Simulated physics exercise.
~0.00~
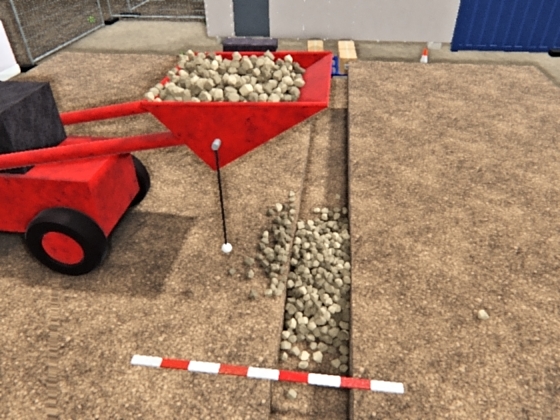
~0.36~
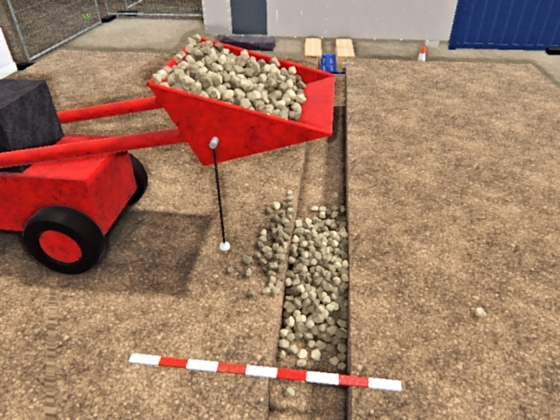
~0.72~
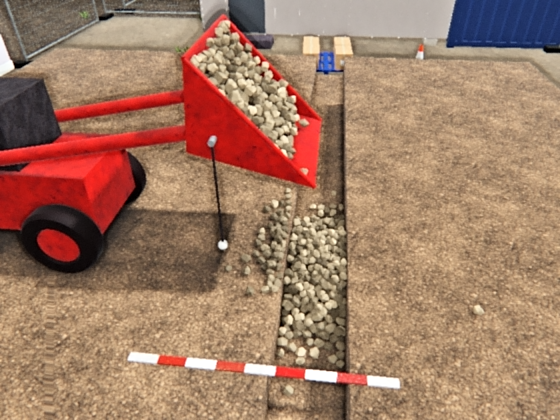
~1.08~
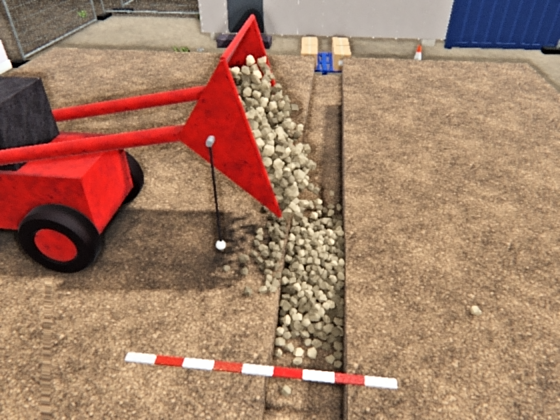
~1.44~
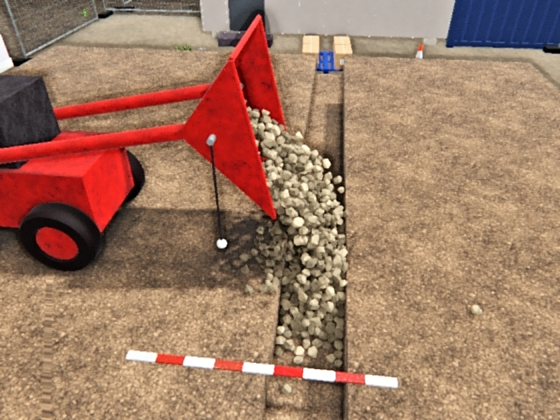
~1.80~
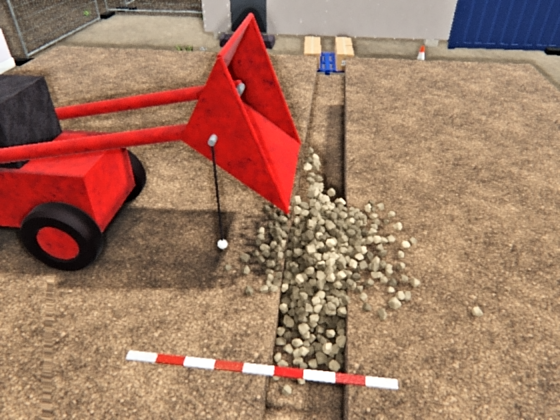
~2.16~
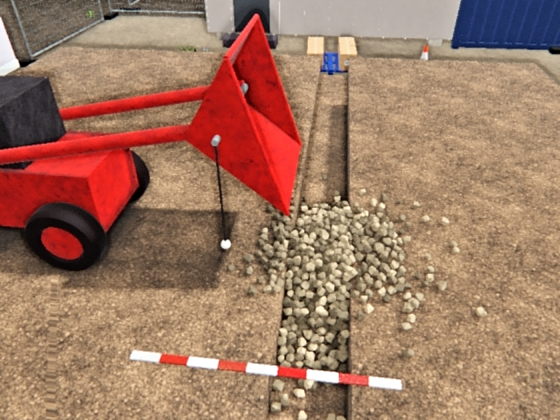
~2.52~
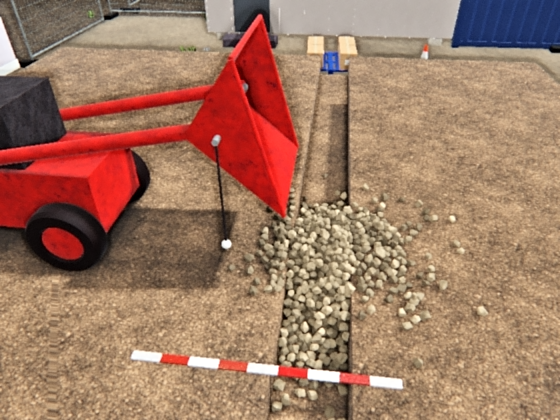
The video shows a red loader tipping its raised bucket of pale stones toward a narrow trench already partly filled with stones, above a red-and-white striped staff. The stones pour out and spread, ending heaped across the trench and scattered to its right beneath the emptied bucket.
